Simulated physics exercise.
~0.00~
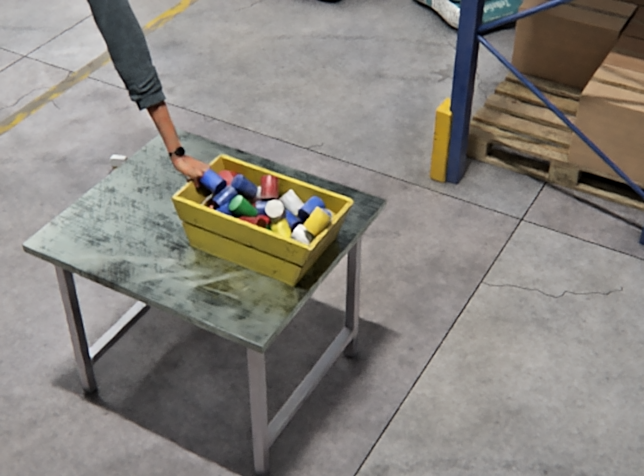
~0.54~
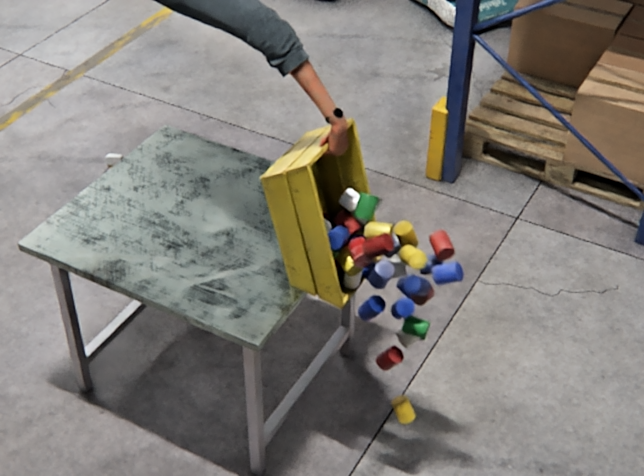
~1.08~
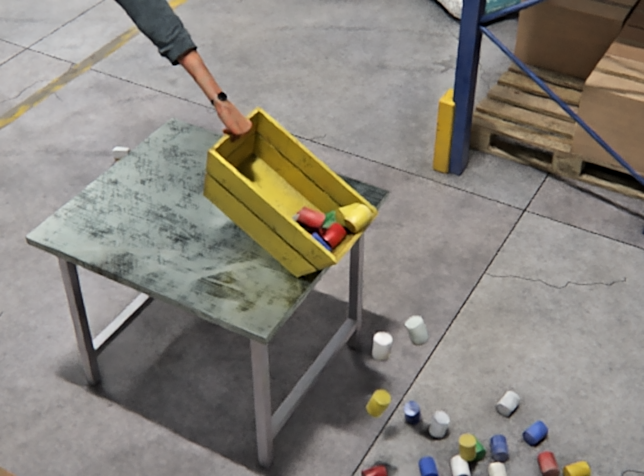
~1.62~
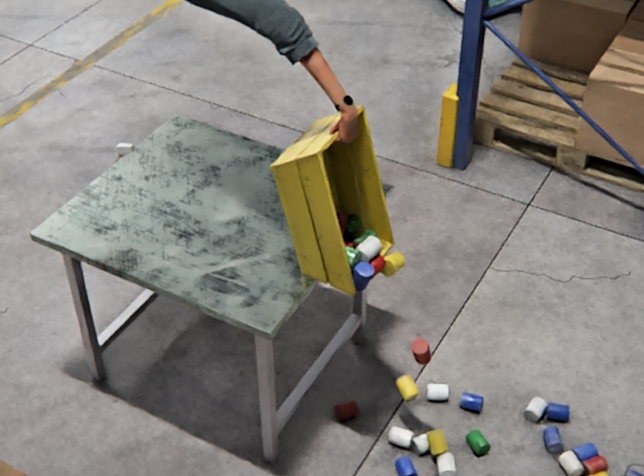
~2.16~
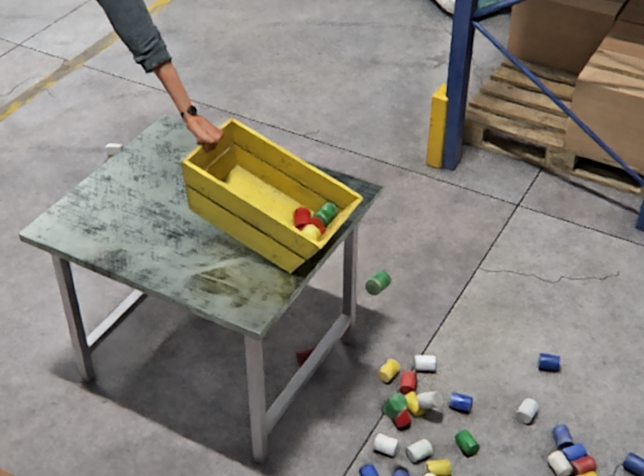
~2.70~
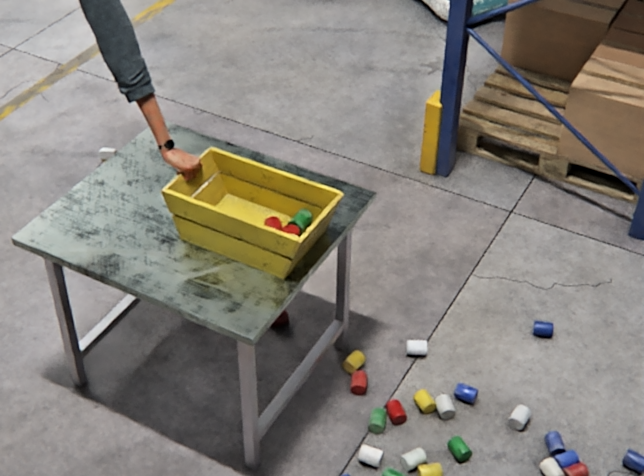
The clip shows a worker's hand tipping a yellow box of colourful spice jars steeply to the right on a table, partly lowering it and tipping it again, spilling most onto the floor, before setting it flat with a few jars still inside.
